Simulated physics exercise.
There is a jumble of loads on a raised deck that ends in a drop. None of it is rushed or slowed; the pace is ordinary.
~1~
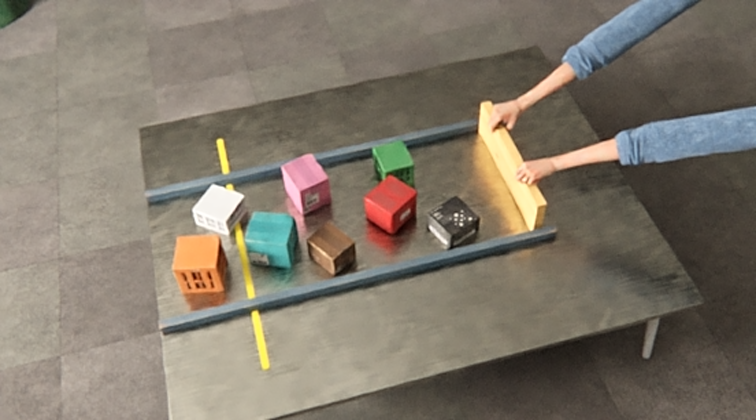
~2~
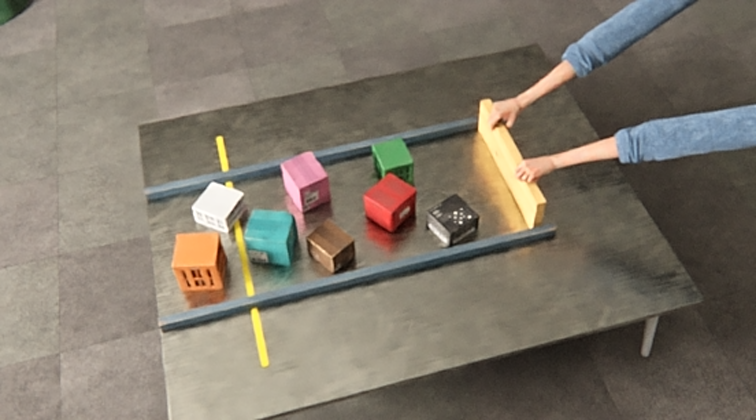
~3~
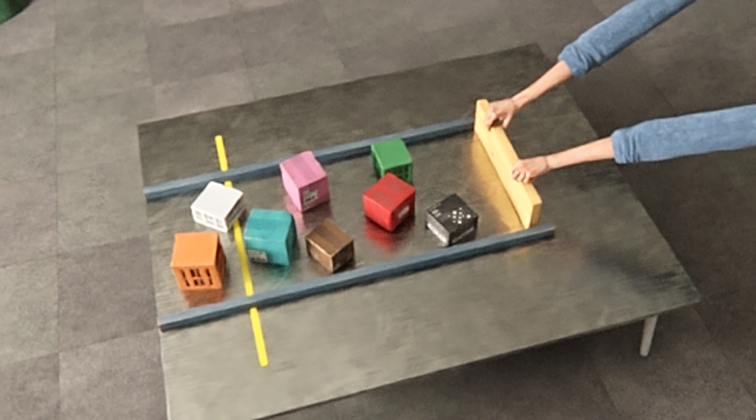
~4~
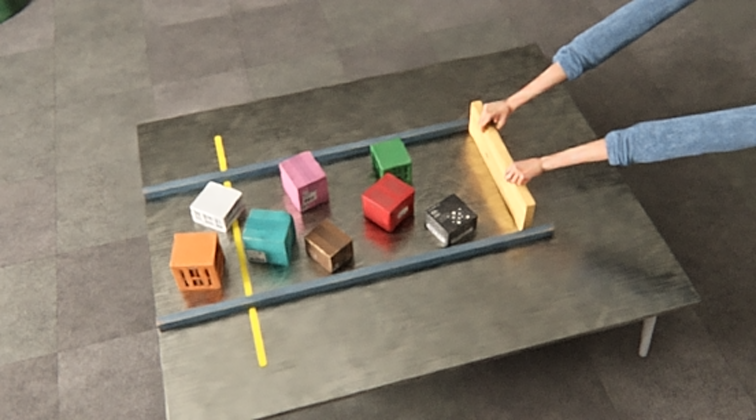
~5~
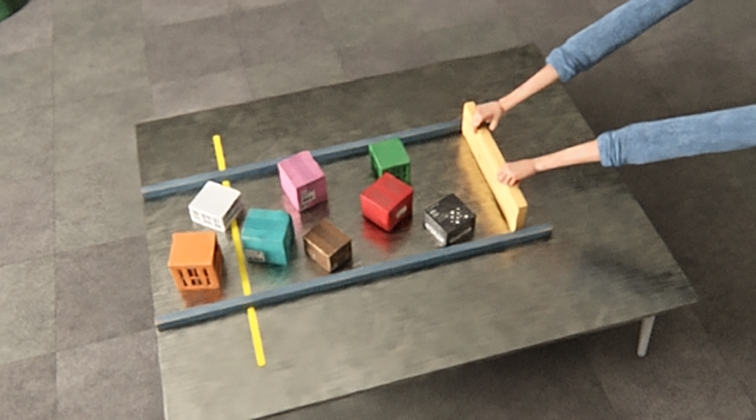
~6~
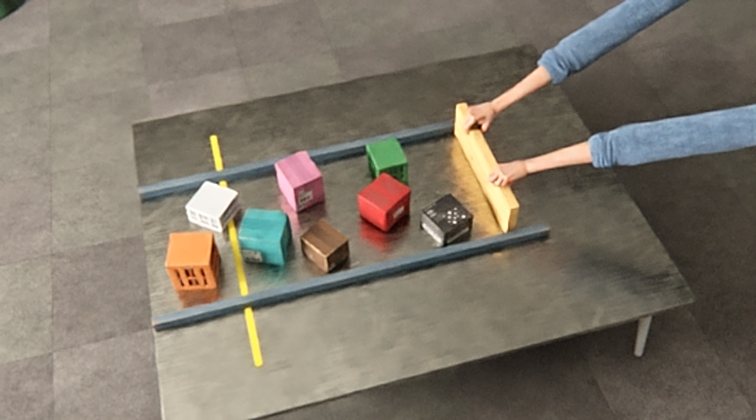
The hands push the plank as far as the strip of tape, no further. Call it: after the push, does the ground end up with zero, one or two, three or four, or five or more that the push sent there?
The ground ends up with one or two.
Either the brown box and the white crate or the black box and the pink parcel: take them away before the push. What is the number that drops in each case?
Counts - first: 1; second: 1.
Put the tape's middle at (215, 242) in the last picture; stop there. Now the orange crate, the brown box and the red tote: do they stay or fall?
Note: Orange crate falls away / brown box stays up top / red tote stays up top.
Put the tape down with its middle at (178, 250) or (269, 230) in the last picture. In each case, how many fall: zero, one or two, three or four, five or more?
First place: 5 or more; second place: None at all.
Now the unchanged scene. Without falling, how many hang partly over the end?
You'd get 1.
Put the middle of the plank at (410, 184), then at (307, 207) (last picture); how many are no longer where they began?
Counts: 3, 8.
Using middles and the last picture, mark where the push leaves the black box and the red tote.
In order, first (220, 272), then (211, 231).
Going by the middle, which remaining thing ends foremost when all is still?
Foremost: The white crate.
A little later, none off yet; orange crate at rest near (194, 261); white crate at rest near (214, 206); turquoise parcel at rest near (266, 237).
Next, none off yet; orange crate moving near (190, 261); white crate at rest near (214, 206); turquoise parcel shifted about its own width near (239, 237).
When it is over, the number that fall off is one or two; down, orange crate.
